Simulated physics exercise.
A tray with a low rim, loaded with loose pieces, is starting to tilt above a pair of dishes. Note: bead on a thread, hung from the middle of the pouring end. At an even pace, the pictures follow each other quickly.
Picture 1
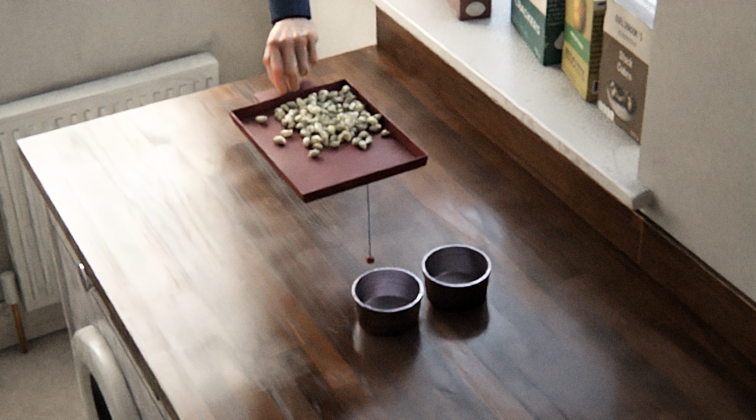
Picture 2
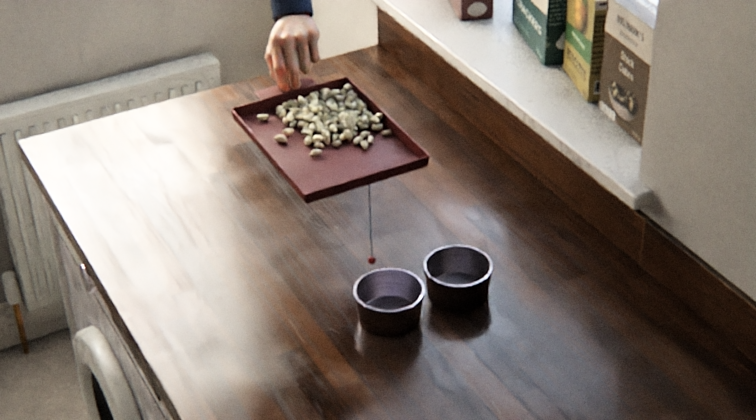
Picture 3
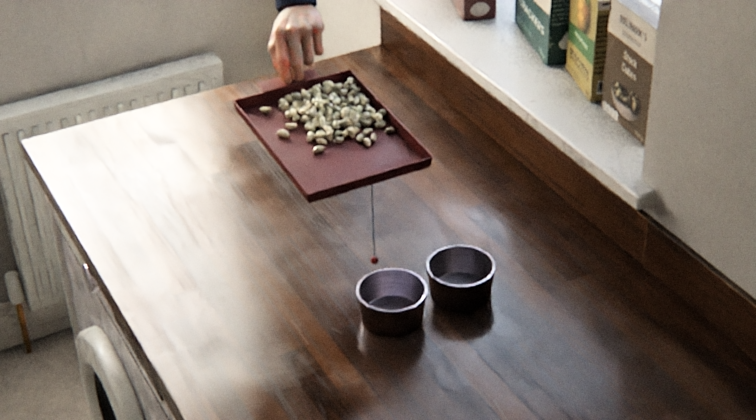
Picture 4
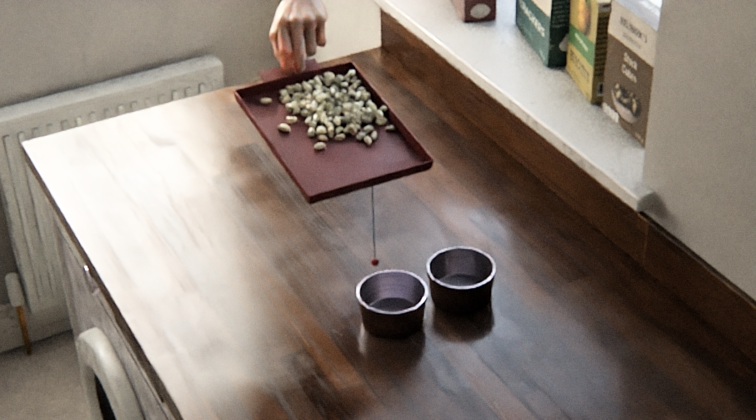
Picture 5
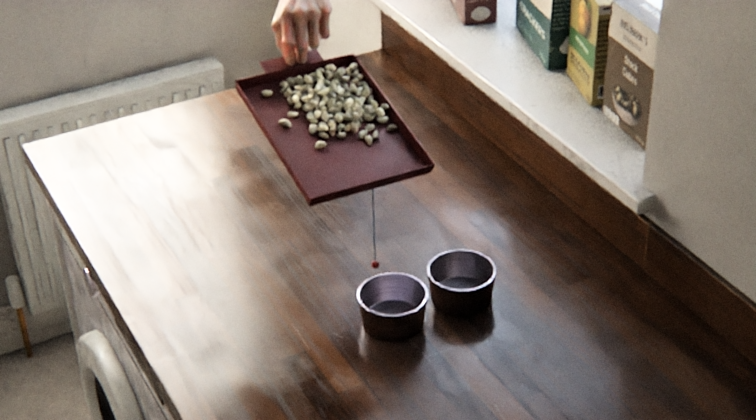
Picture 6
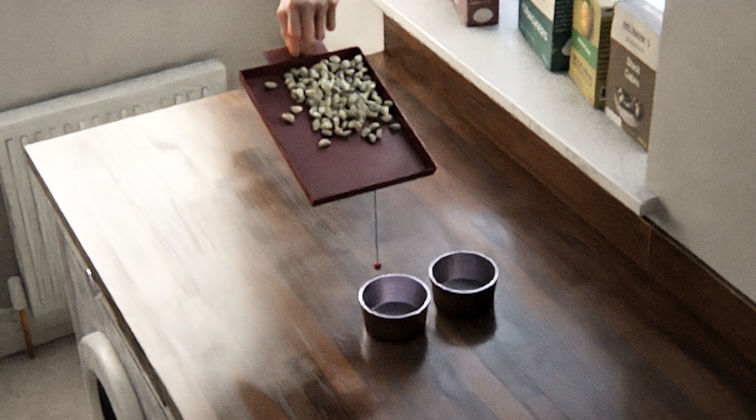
The footage shows a hand holding a dark red tray of white beans above two small dishes on a wooden counter, then gradually tilting it toward its lower right corner while a bead hangs on a thread beneath.
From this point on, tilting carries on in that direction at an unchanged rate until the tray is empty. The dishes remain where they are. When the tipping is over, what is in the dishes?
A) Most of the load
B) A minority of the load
The answer is A.
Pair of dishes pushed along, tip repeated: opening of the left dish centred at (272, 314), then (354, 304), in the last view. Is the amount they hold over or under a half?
First place: Short of half; second place: Beyond half.
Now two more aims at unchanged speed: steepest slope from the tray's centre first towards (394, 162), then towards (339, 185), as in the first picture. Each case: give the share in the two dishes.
I'd put it at some 30 % and then some 30 %.
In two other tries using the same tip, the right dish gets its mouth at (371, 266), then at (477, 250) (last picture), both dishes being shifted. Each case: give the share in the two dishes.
About 0 per cent first, then about 40 per cent.
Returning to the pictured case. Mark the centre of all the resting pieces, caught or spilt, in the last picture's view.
Close to (426, 310), more or less.
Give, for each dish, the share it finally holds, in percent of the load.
Roughly 30 in a hundred for the left dish, roughly 30 in a hundred for the right dish.
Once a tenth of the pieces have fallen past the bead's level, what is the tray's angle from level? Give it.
I'd say it is tilted about 75°.
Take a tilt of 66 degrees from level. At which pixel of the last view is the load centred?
The centre of the load shows up near (399, 167) in the last view.
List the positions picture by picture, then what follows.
In the first frame, corners of the pouring end (304, 192) and (425, 155), level; middle of the load (325, 120), white beans; left dish (404, 319); right dish (474, 294); bead on its thread (370, 260).
In the second frame, corners of the pouring end (306, 193) and (427, 155), level; middle of the load (326, 118).
In the third frame, corners of the pouring end (309, 192) and (430, 156), tipped barely, lowest at the right corner; middle of the load (329, 113).
In the fourth frame, corners of the pouring end (310, 194) and (431, 159), tipped a little, lowest at the right corner; middle of the load (330, 107).
In the fifth frame, corners of the pouring end (311, 196) and (432, 163), tipped a little, lowest at the right corner; middle of the load (331, 102).
In the sixth frame, corners of the pouring end (314, 198) and (435, 166), tipped clearly, lowest at the right corner; middle of the load (335, 97); left dish (411, 325); right dish (481, 300).
Just after the last frame, tray tipped steeply; the larger part on the tray; just a few in the right dish; just a few outside both; about a tenth in the air.
A moment on, tray tipped past a quarter turn; roughly a third on the tray; about a tenth in the left dish; roughly a quarter in the right dish; roughly a quarter outside both; roughly a quarter in the air.
Further on, tray tipped past a quarter turn; roughly a third in the left dish; roughly a third in the right dish; roughly a third outside both.
When it is over, tray tipped past a quarter turn; roughly a third in the left dish; roughly a third in the right dish; roughly a third outside both.
